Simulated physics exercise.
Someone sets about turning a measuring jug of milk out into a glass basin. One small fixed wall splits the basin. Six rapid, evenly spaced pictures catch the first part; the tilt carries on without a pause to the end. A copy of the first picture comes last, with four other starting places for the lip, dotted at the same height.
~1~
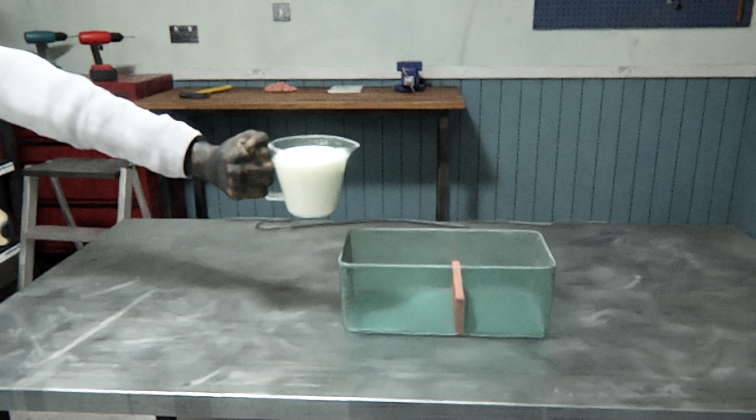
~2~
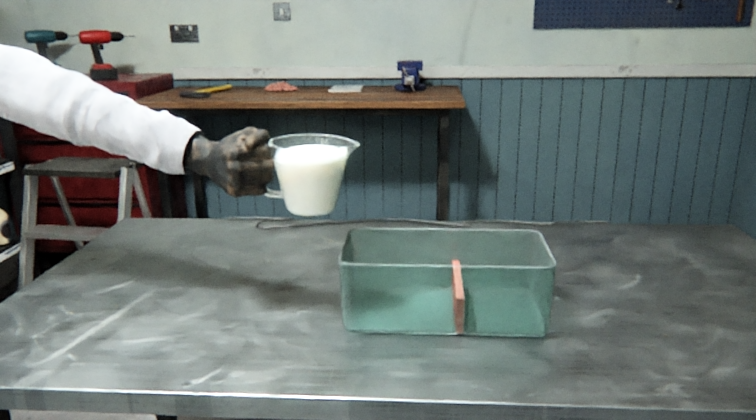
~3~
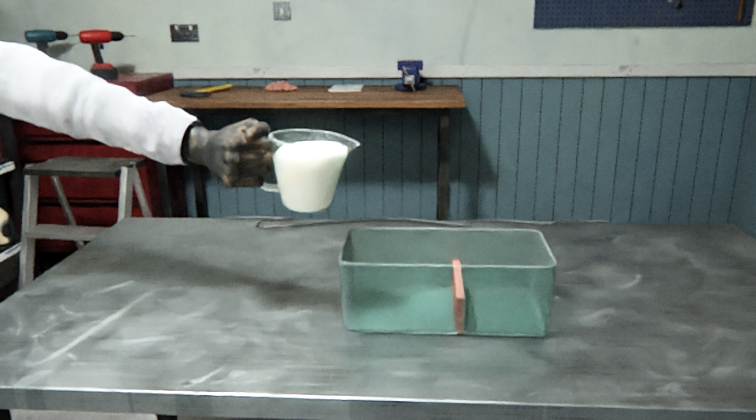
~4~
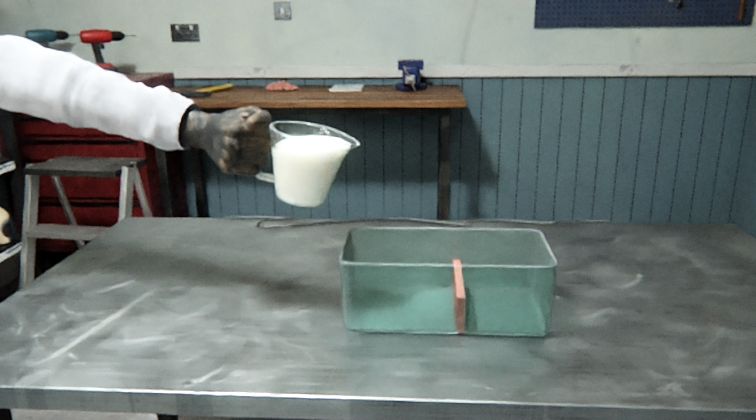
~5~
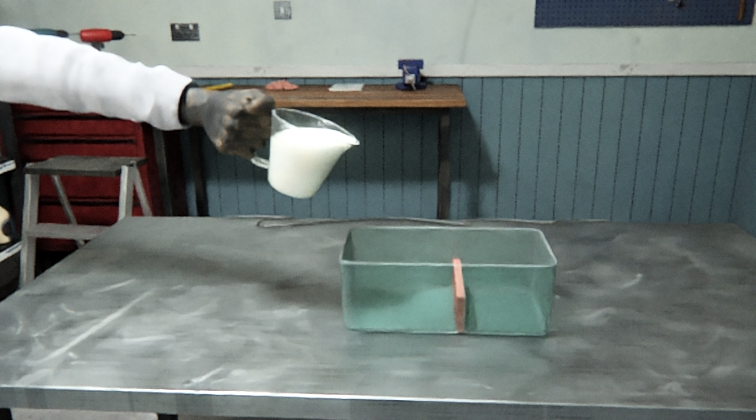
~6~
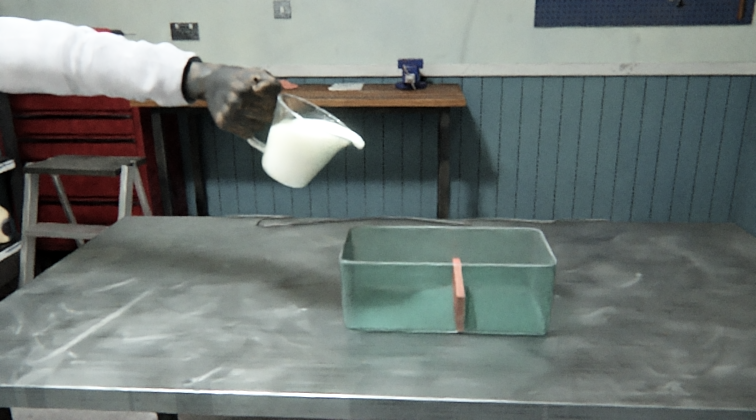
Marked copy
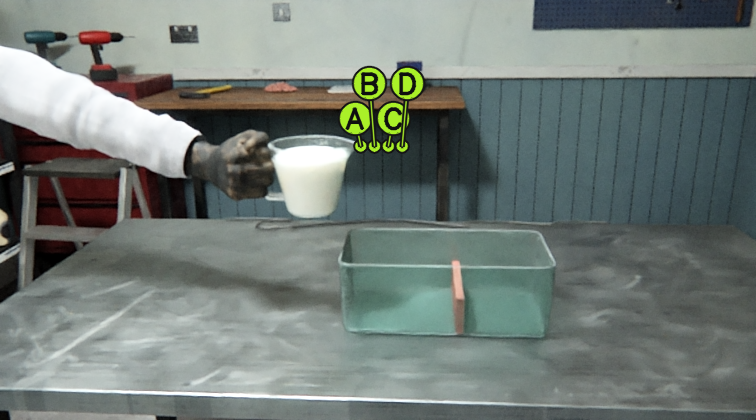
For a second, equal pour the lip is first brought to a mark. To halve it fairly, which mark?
Place C does it best.
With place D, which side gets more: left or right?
The right side.
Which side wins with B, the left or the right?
The left one.
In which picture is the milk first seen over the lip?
Picture 6.
On the marked copy, A at (360, 146); B at (374, 146); C at (388, 146); D at (402, 146).
If A is chosen, about 92 % ends left of the wall and 3 % right of it; 4 % is lost outside.
If B is chosen, about 88 % ends left of the wall and 8 % right of it; 3 % is lost outside.
If C is chosen, about 44 % ends left of the wall and 53 % right of it; 3 % is lost outside.
If D is chosen, about 17 % ends left of the wall and 80 % right of it; 3 % is lost outside.
